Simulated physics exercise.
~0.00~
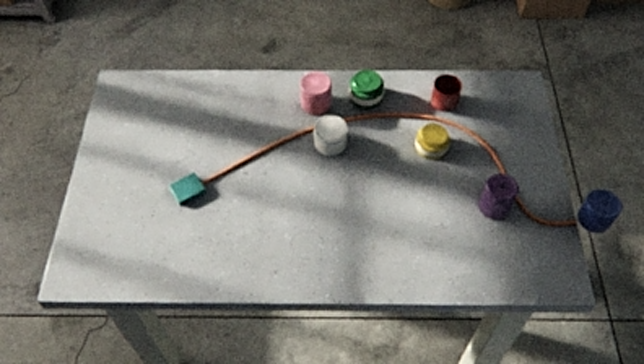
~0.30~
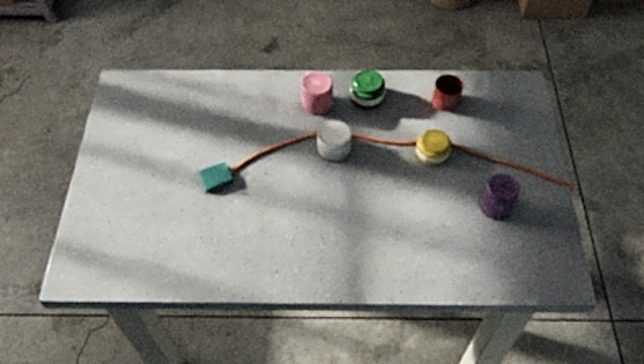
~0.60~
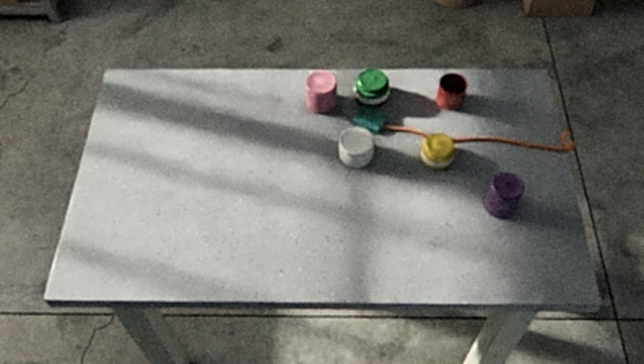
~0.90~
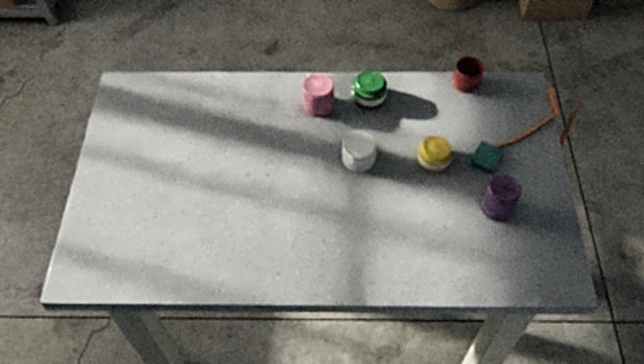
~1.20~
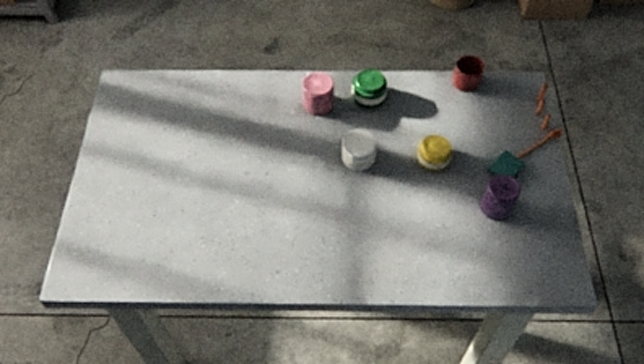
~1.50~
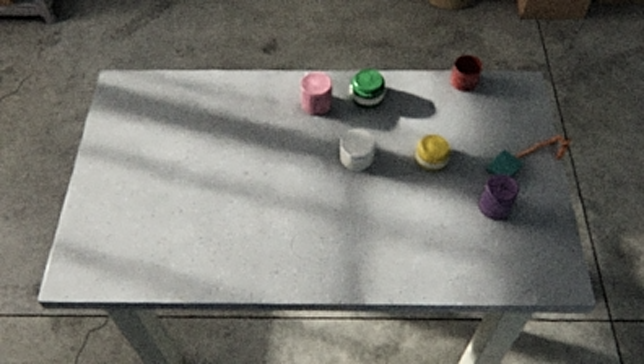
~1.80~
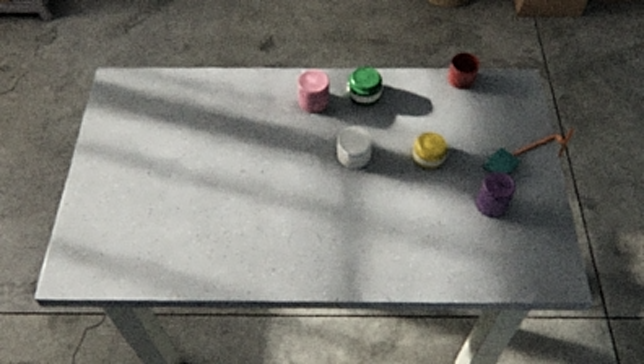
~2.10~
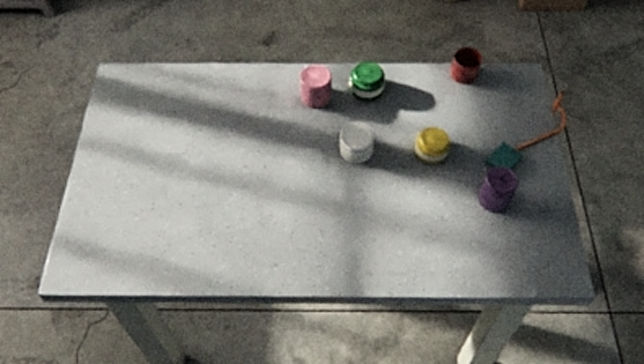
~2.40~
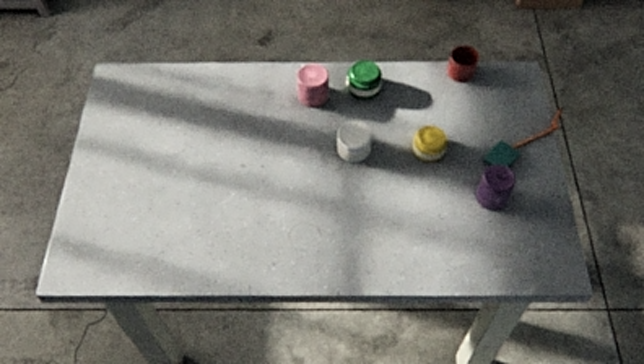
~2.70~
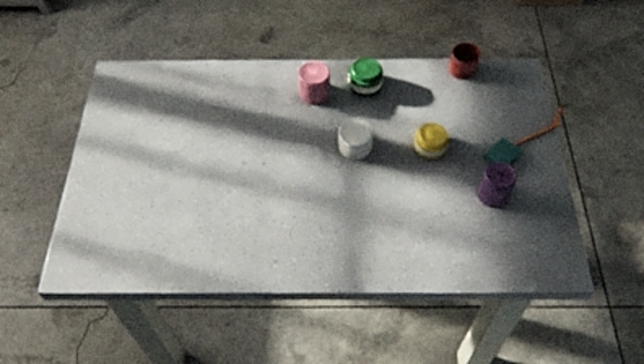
A teal block was dragged rightward across a gray table by an orange cable as the blue object on its other end dropped off the right edge, nudging the white, yellow and red containers before it stopped beside the purple tub.
